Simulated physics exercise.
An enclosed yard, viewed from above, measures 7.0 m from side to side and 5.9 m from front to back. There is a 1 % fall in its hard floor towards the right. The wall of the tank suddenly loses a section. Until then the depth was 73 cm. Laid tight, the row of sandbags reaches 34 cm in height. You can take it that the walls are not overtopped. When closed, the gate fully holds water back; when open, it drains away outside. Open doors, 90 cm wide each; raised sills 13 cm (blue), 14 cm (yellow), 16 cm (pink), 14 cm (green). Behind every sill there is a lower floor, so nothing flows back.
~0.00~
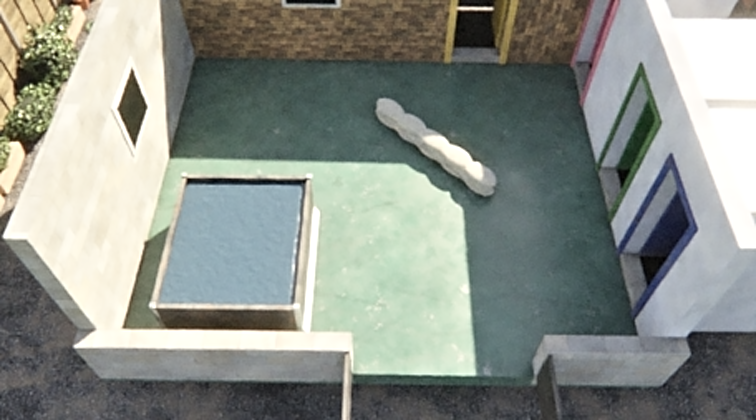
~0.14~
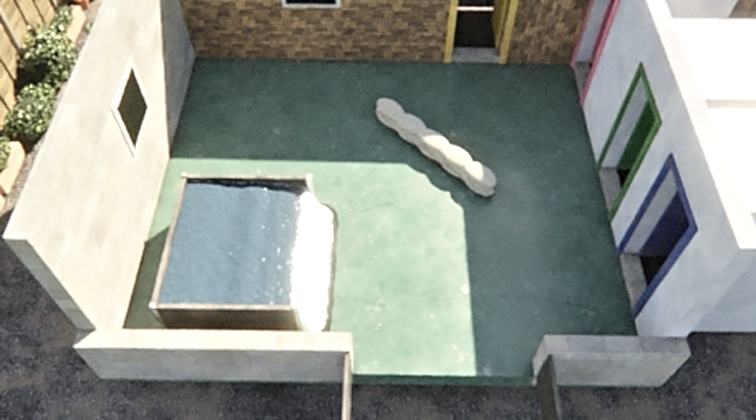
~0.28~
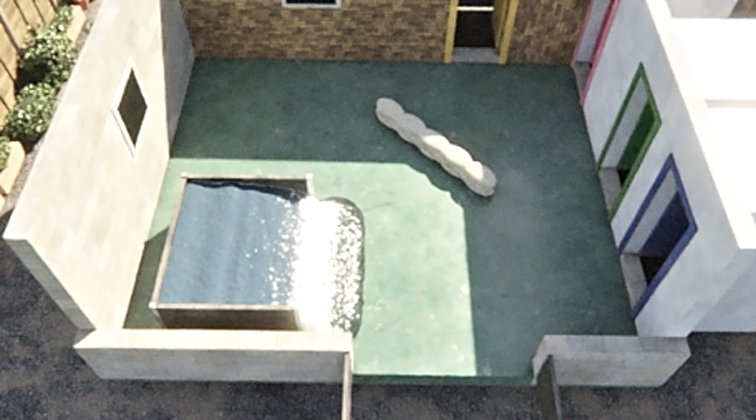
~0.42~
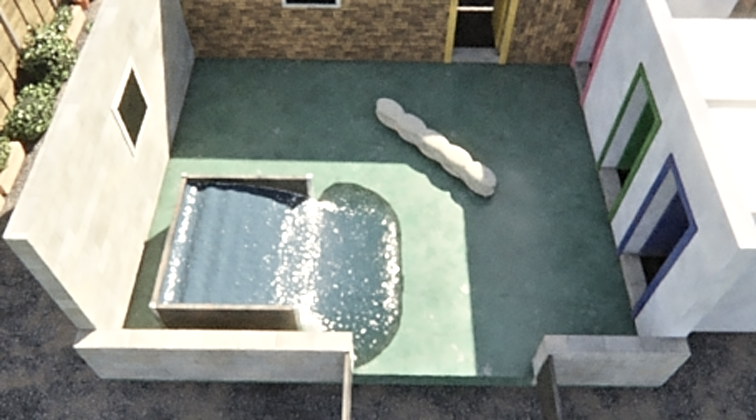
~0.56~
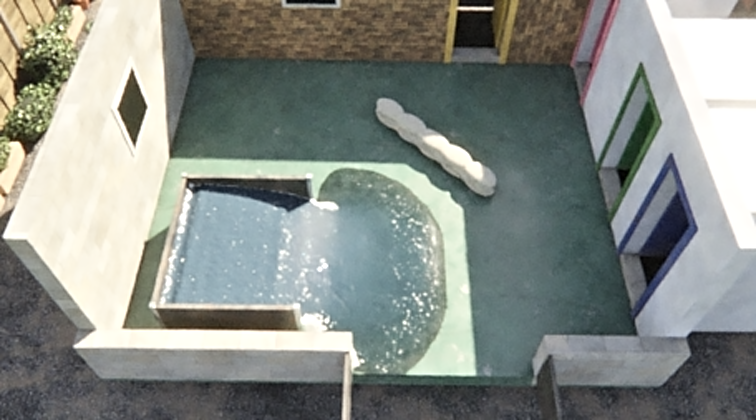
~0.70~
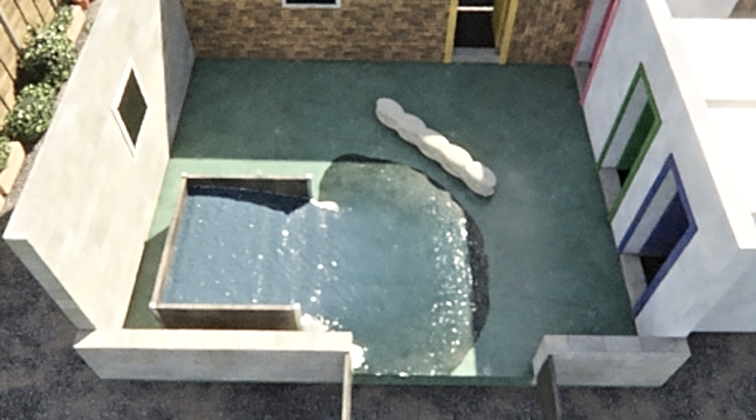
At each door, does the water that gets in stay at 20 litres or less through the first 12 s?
Taking them in turn: At the blue door, no; at the yellow door, yes; at the pink door, yes; at the green door, no.
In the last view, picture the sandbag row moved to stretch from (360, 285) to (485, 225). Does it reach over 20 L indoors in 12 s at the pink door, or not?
Then the pink door stays beyond the limit.
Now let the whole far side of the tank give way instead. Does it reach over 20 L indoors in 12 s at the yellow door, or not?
Well, at yellow it would be too little.
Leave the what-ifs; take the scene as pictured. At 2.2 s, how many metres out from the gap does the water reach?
About 5.4 m.
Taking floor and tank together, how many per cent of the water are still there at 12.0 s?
60 %.
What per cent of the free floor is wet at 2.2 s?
45 %.
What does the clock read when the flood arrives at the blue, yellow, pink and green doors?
Blue = 1.2 s, yellow = 4.0 s, pink = 2.8 s, green = 1.4 s.
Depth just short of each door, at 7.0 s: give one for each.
Centimetres: Blue 9 / yellow 9 / pink 14 / green 8.
After 1.4 s water covers 40 % of the floor and is deepest (28 cm) near (312, 295); blue door 19 cm at the sill, 2 L in, yellow door not reached, pink door not reached, green door not reached.
After 2.2 s water covers 45 % of the floor and is deepest (40 cm) near (644, 361); blue door 34 cm at the sill, 94 L in, yellow door not reached, pink door not reached, green door 24 cm at the sill, 17 L in.
After 3.5 s water covers 55 % of the floor and is deepest (27 cm) near (624, 279); blue door 25 cm at the sill, 229 L in, yellow door not reached, pink door 4 cm at the sill, 0 L in, green door 19 cm at the sill, 55 L in.
After 7.0 s water covers 75 % of the floor and is deepest (14 cm) near (574, 75); blue door 9 cm at the sill, 264 L in, yellow door 9 cm at the sill, 0 L in, pink door 14 cm at the sill, 0 L in, green door 8 cm at the sill, 65 L in.
After 12.0 s water covers 95 % of the floor and is deepest (10 cm) near (604, 200); blue door 5 cm at the sill, 264 L in, yellow door 5 cm at the sill, 0 L in, pink door 7 cm at the sill, 1 L in, green door 9 cm at the sill, 65 L in.
